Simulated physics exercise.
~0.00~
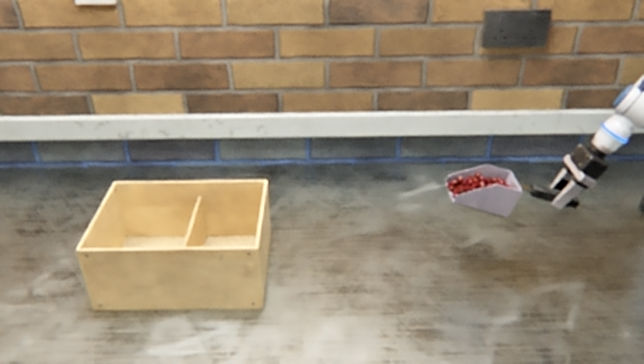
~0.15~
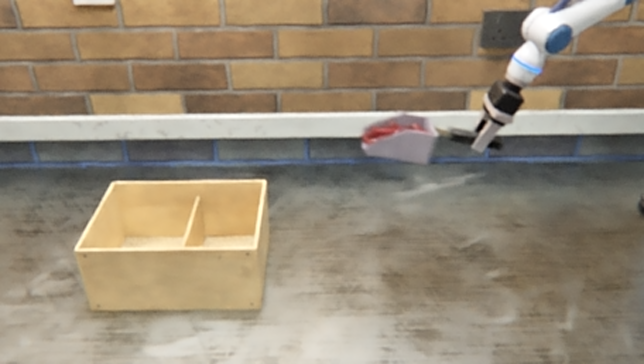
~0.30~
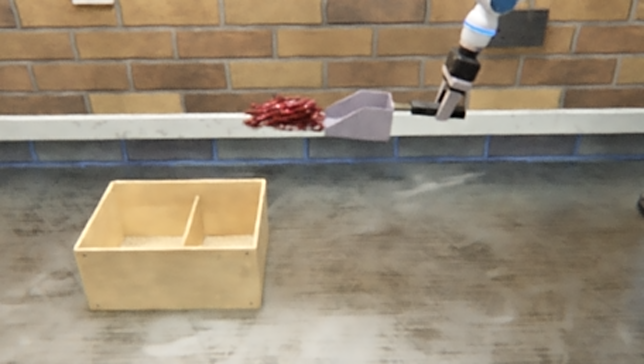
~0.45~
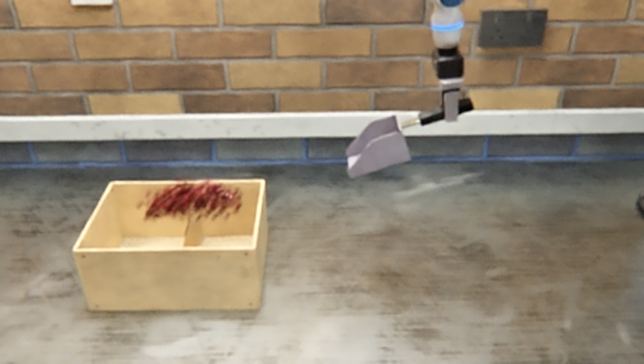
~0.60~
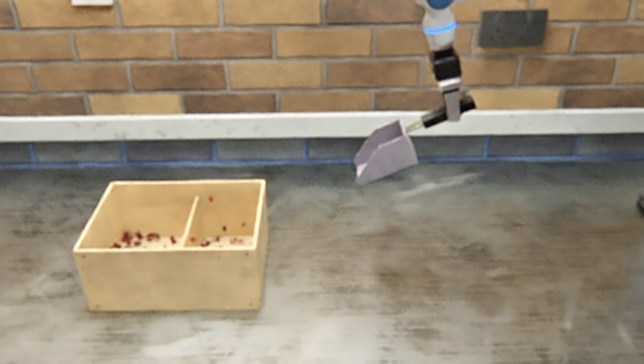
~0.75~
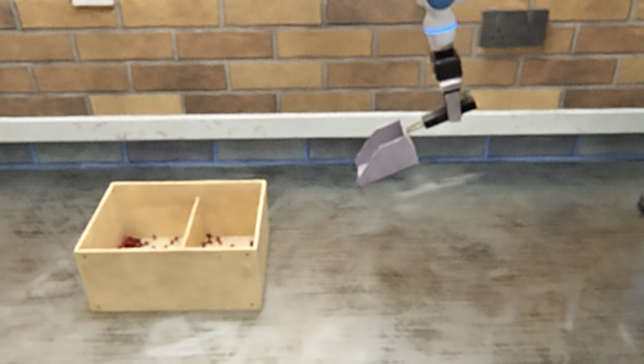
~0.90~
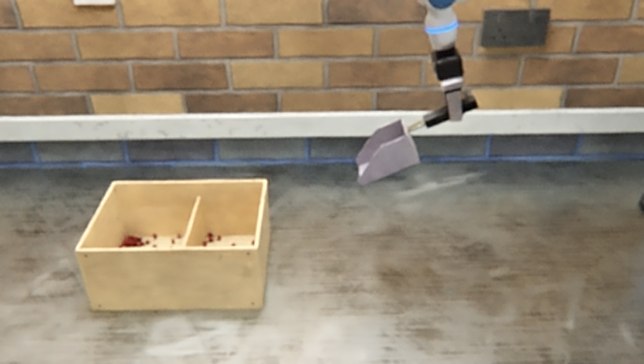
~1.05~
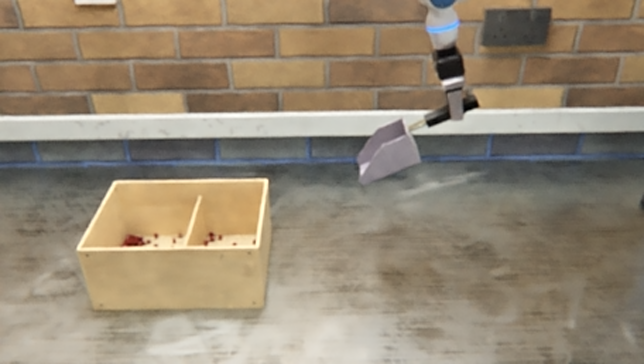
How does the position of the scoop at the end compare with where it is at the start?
At the end the scoop is farther left, closer to the wooden box, and somewhat higher in view than at the start.
